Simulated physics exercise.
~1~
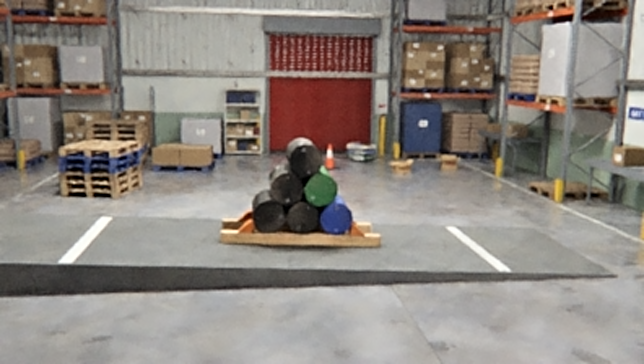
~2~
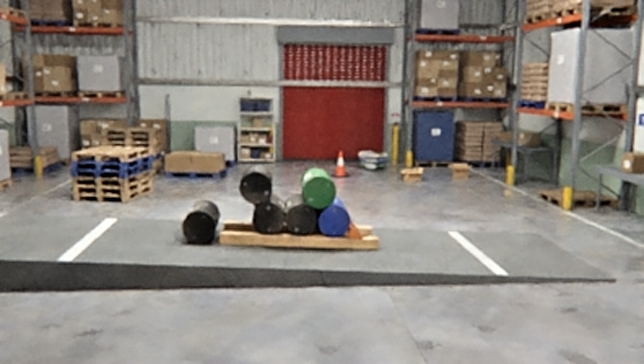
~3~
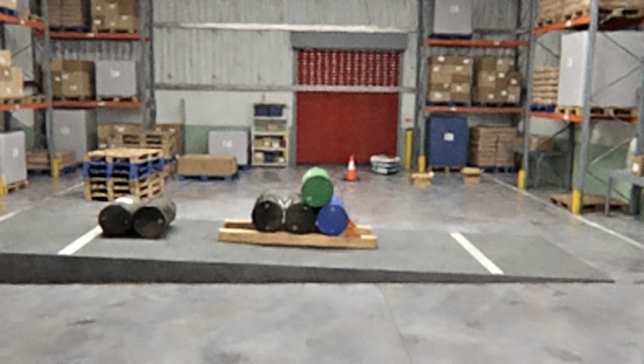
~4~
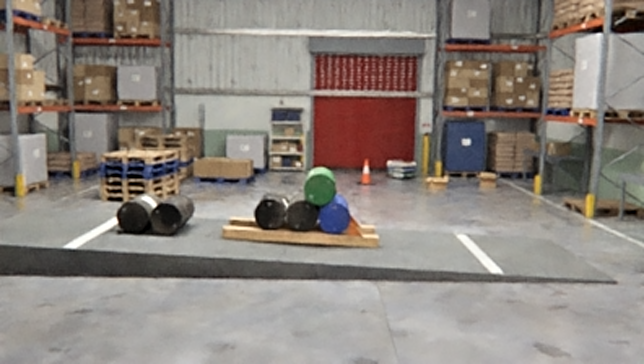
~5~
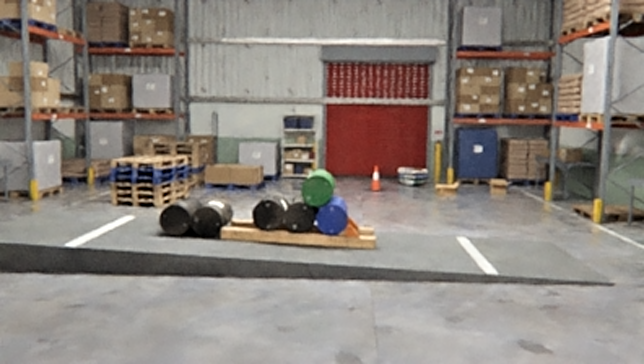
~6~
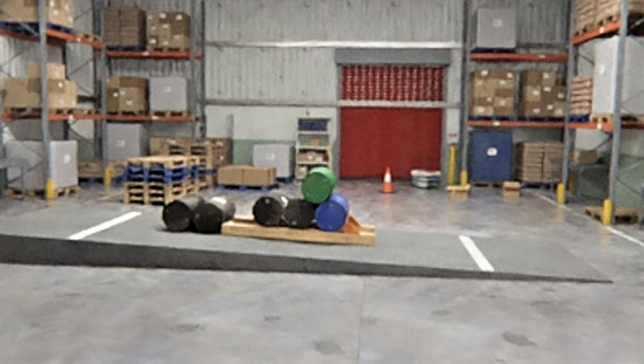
A stack of six drums, seen end-on, sits on wooden bearers on a low grey ramp in a warehouse, with a red door and loaded shelving behind. Four drums are black, while a green one rests on the right of the middle row and a blue one lies at the bottom right. The bottom left black drum rolls off to the left and the top one drops down into the stack. A second black drum follows it to the left, and the pair gather near the left white line, then drift back toward the bearers. The view slides slightly sideways. At the end two black drums lie beside the bearers' left end, with green still perched above blue and the remaining black drums.
